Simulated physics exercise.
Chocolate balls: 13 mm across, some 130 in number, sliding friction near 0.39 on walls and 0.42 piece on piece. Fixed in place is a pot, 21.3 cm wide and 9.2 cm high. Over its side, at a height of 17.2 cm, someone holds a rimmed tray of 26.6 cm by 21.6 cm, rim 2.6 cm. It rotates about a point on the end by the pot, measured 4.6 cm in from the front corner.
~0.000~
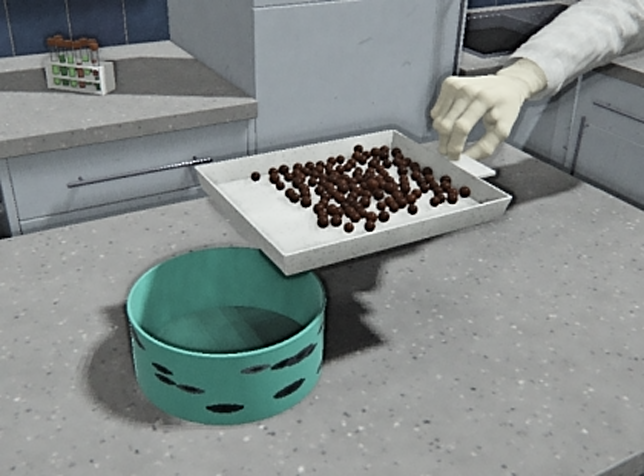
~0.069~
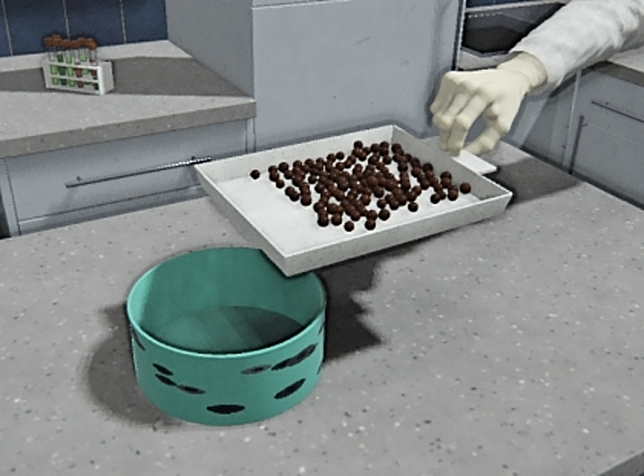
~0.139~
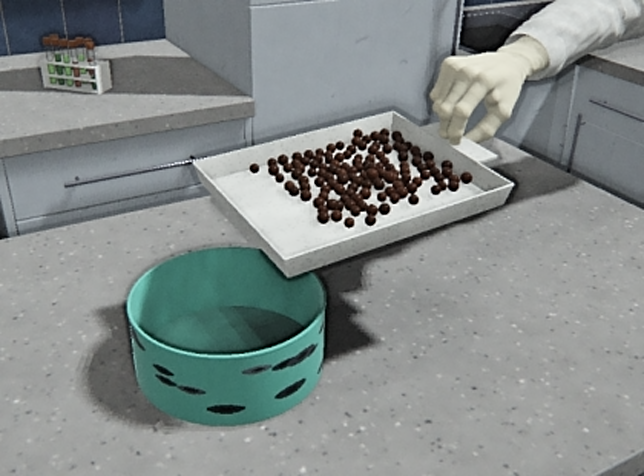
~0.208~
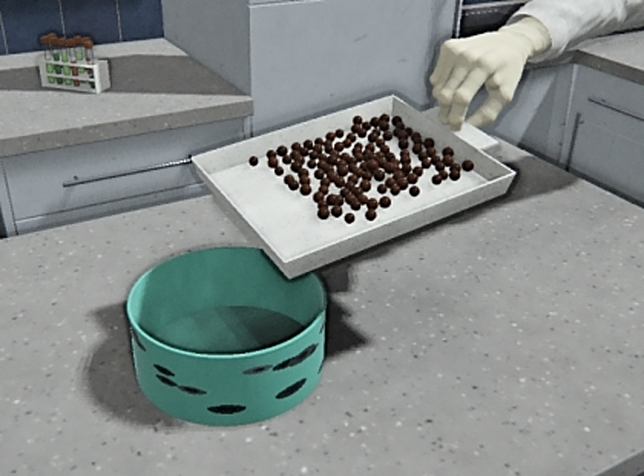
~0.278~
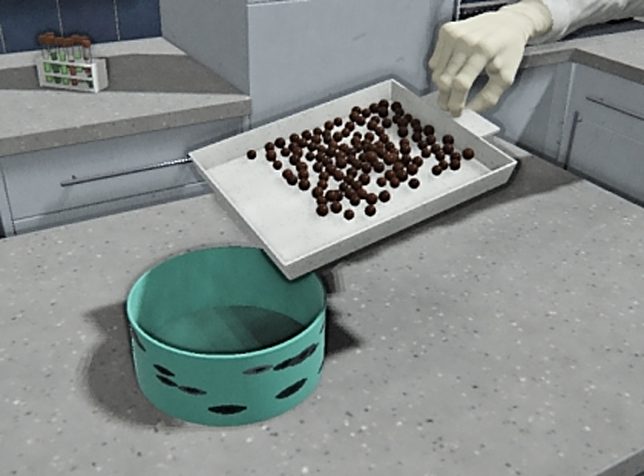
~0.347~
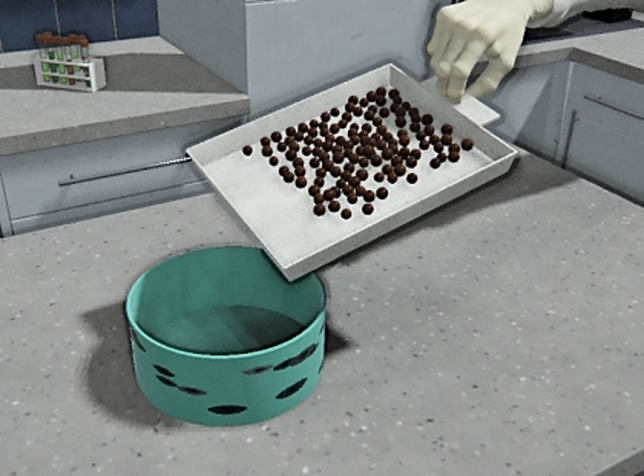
A tray of small brown balls tilts down toward the left as a gloved hand raises its right end.
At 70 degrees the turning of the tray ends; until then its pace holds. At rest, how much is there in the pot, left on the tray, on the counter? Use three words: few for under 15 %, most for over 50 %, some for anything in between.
Pot: Few; left on the tray: Most; counter: Few.
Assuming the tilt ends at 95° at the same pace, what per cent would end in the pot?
Near 30 %, then.
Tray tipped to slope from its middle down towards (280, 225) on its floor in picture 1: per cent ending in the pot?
Estimate: Near 0 per cent.
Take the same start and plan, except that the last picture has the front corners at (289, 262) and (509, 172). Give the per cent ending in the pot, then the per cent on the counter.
Pot 0, counter 0.
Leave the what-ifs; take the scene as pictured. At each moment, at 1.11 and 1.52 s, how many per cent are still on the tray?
Close to 100 at the first time and 95 at the second.
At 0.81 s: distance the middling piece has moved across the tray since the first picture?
By then it sits near 12 cm from where it began.
After 0.81 s, tilt 42 degrees; the tray holds 100 %, the pot 0 %.
After 1.11 s, tilt 59 degrees; the tray holds 100 %, the pot 0 %.
After 1.52 s, tilt 70 degrees; the tray holds 95 %, the pot 0 %.
At rest (2.2 s), pot 0 %, tray 95 %, counter 5 %.
